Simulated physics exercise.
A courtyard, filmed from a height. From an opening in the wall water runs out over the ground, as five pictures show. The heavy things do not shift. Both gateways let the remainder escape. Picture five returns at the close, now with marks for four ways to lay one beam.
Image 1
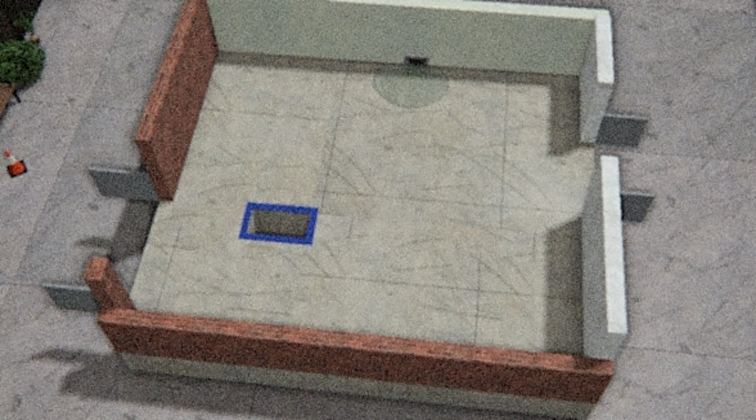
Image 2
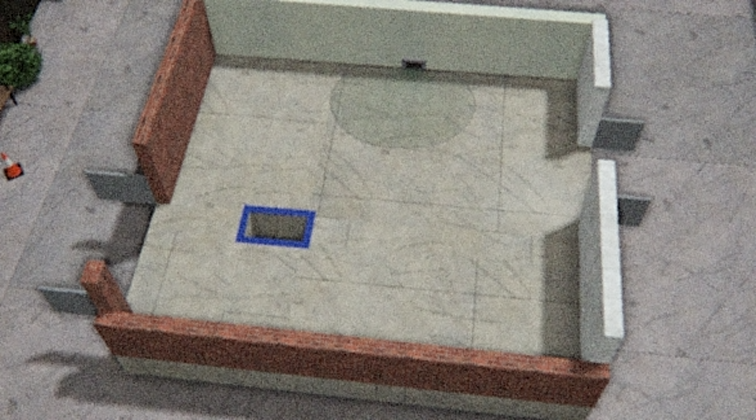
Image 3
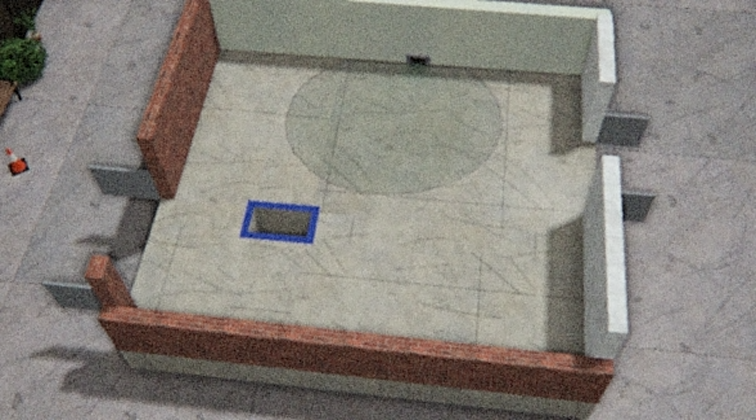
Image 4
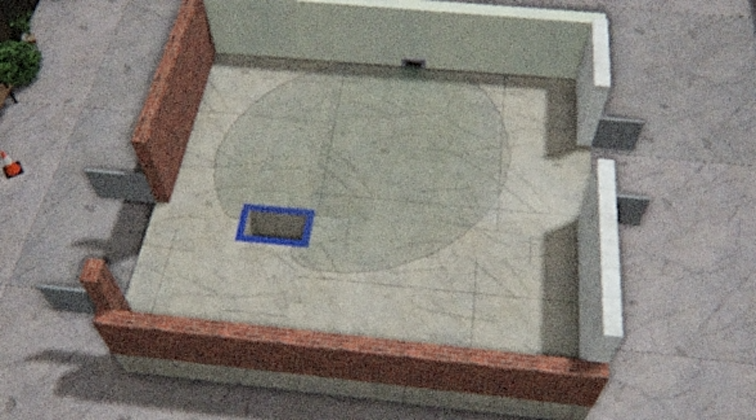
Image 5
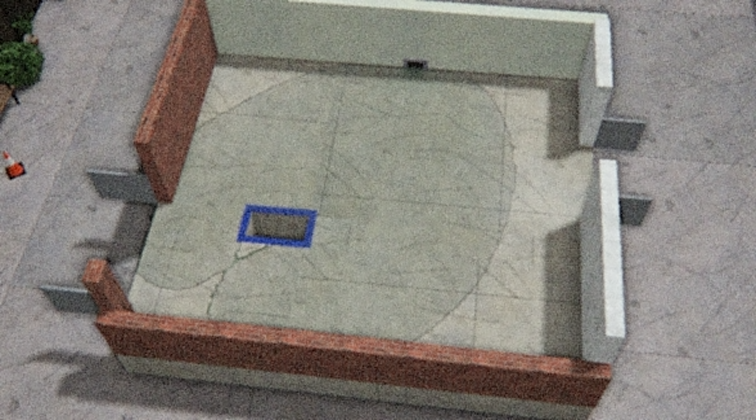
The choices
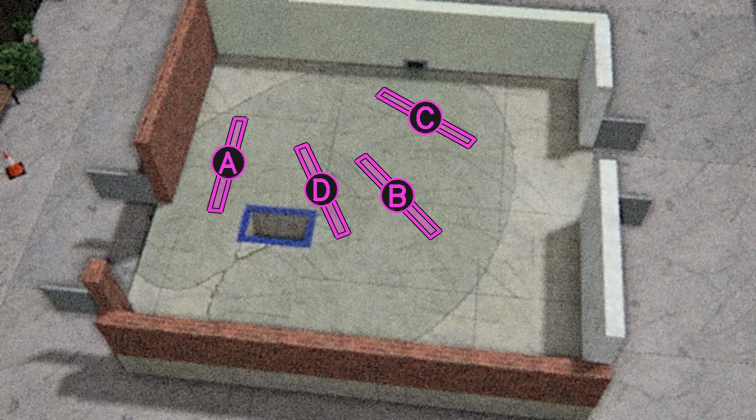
We see, from above, a walled yard with open gates, where a dark wet patch spreads from an opening in the back wall across the pale floor, reaching around the blue-edged gully and on toward the front brick wall.
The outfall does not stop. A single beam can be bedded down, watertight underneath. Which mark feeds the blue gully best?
Best: A.
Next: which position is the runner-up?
B it is.
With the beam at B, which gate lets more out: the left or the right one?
More leaves on the left.
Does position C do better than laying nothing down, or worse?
It is worse.
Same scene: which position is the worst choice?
D it is.
On the marked copy, A from (215, 210) to (240, 118); B from (361, 158) to (435, 234); C from (380, 92) to (471, 142); D from (301, 146) to (342, 234).
For position A, about 34 % of the stream goes into the blue gully, about 65 % out by the gates.
For position B, about 22 % of the stream goes into the blue gully, about 77 % out by the gates.
For position C, about 7 % of the stream goes into the blue gully, about 92 % out by the gates.
For position D, next to none of the stream goes into the blue gully, about 98 % out by the gates.
